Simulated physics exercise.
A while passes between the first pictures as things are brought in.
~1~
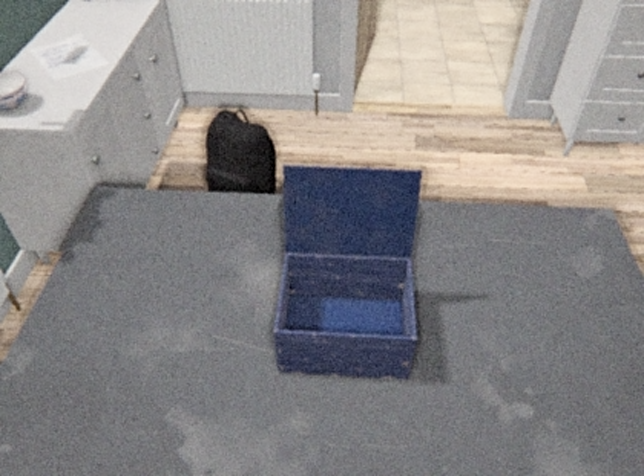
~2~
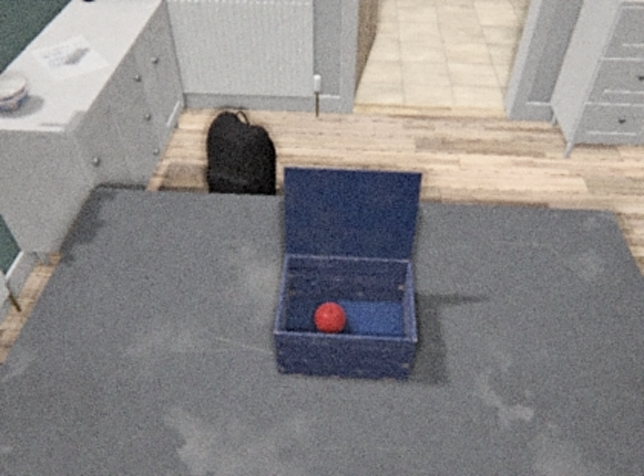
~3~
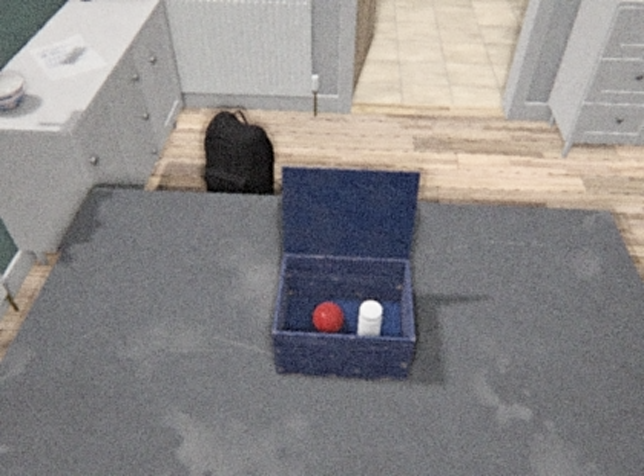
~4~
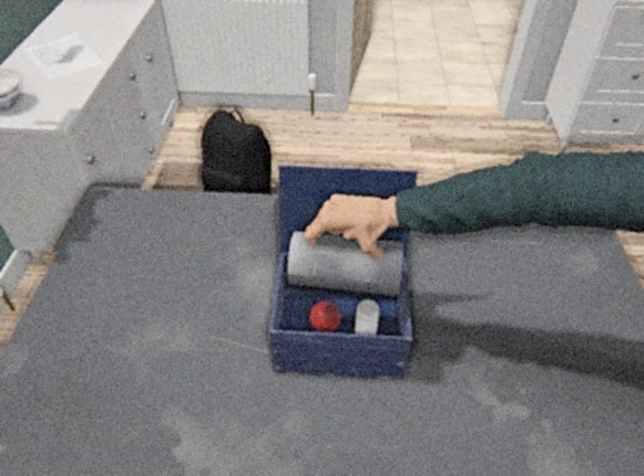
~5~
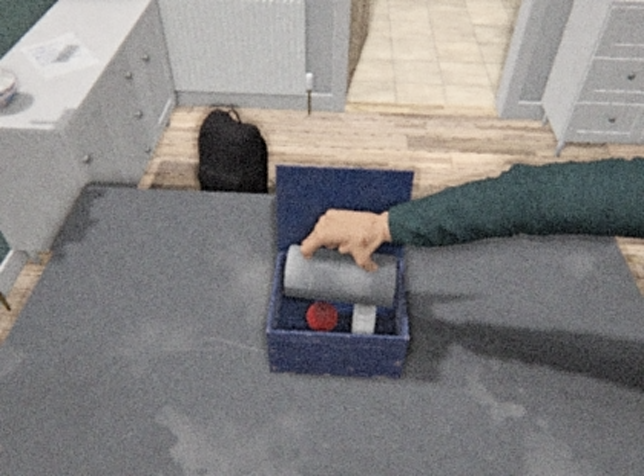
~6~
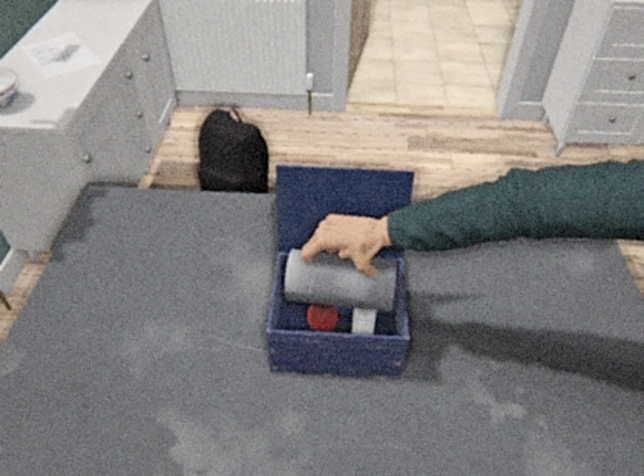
A grey roll, gripped by a hand in a dark green sleeve reaching from the right, is lowered a little into an open blue box on a grey table, seen from above in a room with pale cabinets and wooden flooring. Before this, a red ball appears inside the box, then a white shaker to its right, with a black bag behind the table. The view shifts very slightly.
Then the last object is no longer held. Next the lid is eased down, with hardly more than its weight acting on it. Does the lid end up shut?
Yes.
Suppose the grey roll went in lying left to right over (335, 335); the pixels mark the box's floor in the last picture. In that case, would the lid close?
That way the lid ends up fully closed.
Then, 0.60 s on from there, grey roll shifted about its own width near (334, 290); white shaker turned 29° from how it was put; red apple shifted a little.
Then, 1.40 s on from there, lid 70° above the rim; grey roll shifted about its own width near (333, 303); white shaker turned 31° from how it was put; red apple shifted about its own width.
Then, 2.00 s on from there, lid 24° above the rim; grey roll shifted about its own width near (333, 301); white shaker turned 35° from how it was put; red apple shifted about its own width.
In the end, lid shut; moved from the start, grey roll, white shaker and red apple. At the end, from the last picture's camera, grey roll near (333, 301).
